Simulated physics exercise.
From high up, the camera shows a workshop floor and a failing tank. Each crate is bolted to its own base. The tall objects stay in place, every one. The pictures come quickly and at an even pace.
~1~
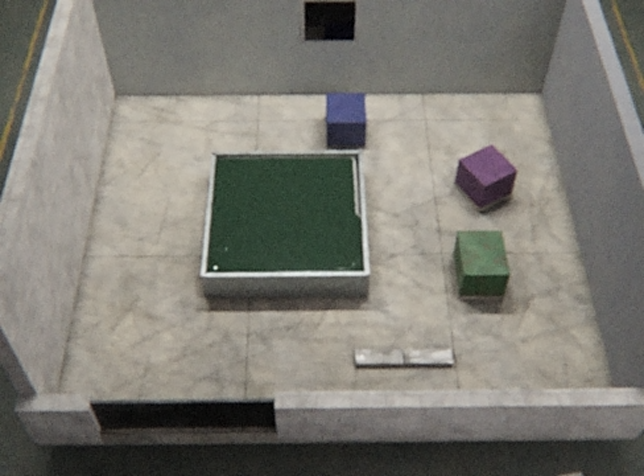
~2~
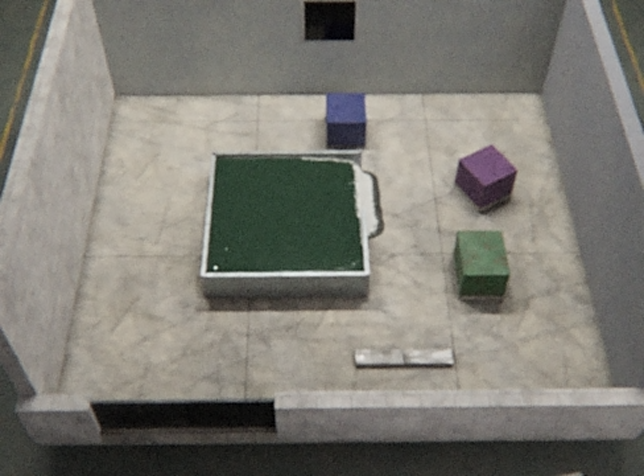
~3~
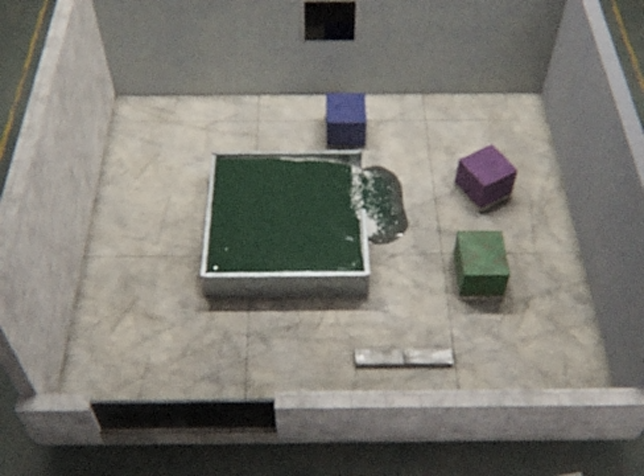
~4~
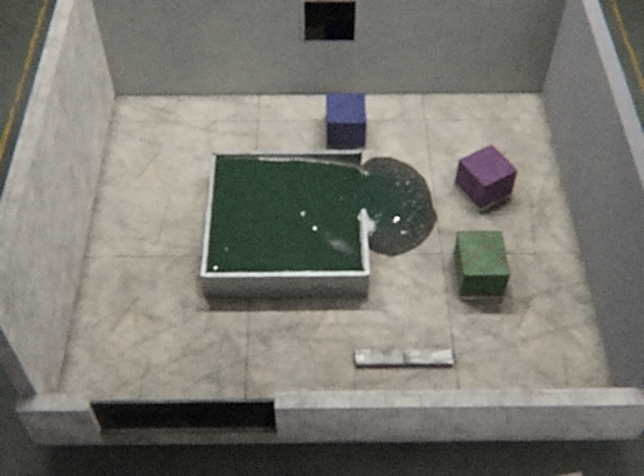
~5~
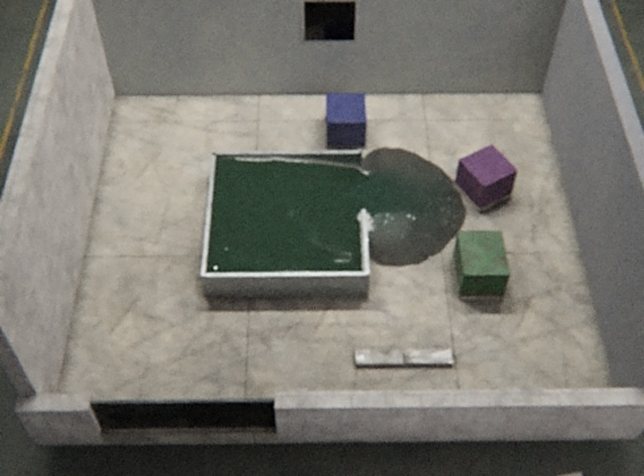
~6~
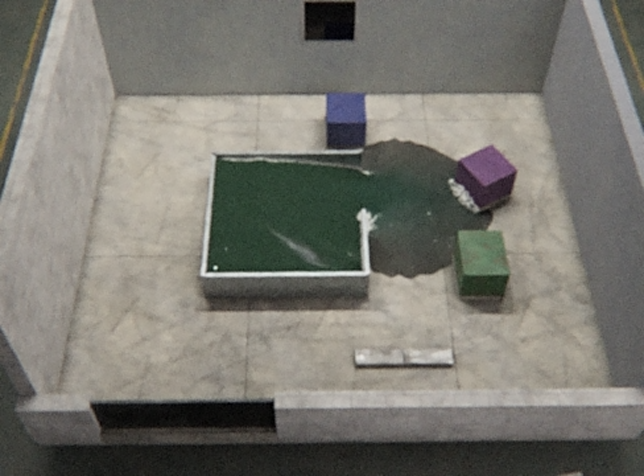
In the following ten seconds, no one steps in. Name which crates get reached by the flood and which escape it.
My prediction: Blue crate: Reached, green crate: Reached, purple crate: Reached.
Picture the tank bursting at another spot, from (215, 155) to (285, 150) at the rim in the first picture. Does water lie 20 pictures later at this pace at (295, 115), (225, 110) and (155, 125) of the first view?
Order as asked: Swamped, swamped, swamped.
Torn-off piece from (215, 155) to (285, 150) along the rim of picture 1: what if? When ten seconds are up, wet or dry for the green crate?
Per crate - green crate: Untouched.
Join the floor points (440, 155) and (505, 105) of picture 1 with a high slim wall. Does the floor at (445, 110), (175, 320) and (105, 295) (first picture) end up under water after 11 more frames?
First inundated, then unwetted, then unwetted.
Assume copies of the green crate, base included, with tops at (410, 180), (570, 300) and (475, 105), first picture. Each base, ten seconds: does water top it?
So, in the order given: Flooded, flooded, flooded.
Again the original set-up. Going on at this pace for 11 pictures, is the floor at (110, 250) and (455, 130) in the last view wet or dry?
Taking the two points in turn, the first is spared and the second is waterlogged.
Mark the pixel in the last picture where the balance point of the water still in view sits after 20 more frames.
The centre of mass sits at about (389, 211).
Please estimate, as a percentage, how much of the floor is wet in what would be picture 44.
Some 55 in a hundred.
A moment on, water covers 15 % of the floor; the blue crate water round its plinth, the green crate water round its plinth, the purple crate water round its plinth.
Next, water covers 25 % of the floor; the blue crate water round its plinth, the green crate water round its plinth, the purple crate water round its plinth.
Then, water covers 35 % of the floor; the blue crate water round its plinth, the green crate water round its plinth, the purple crate water round its plinth.
Later, water covers 55 % of the floor; the blue crate water round its plinth, the green crate water round its plinth, the purple crate water round its plinth.
In the end, water covers 90 % of the floor; the blue crate was topped, the green crate was topped, the purple crate was topped.
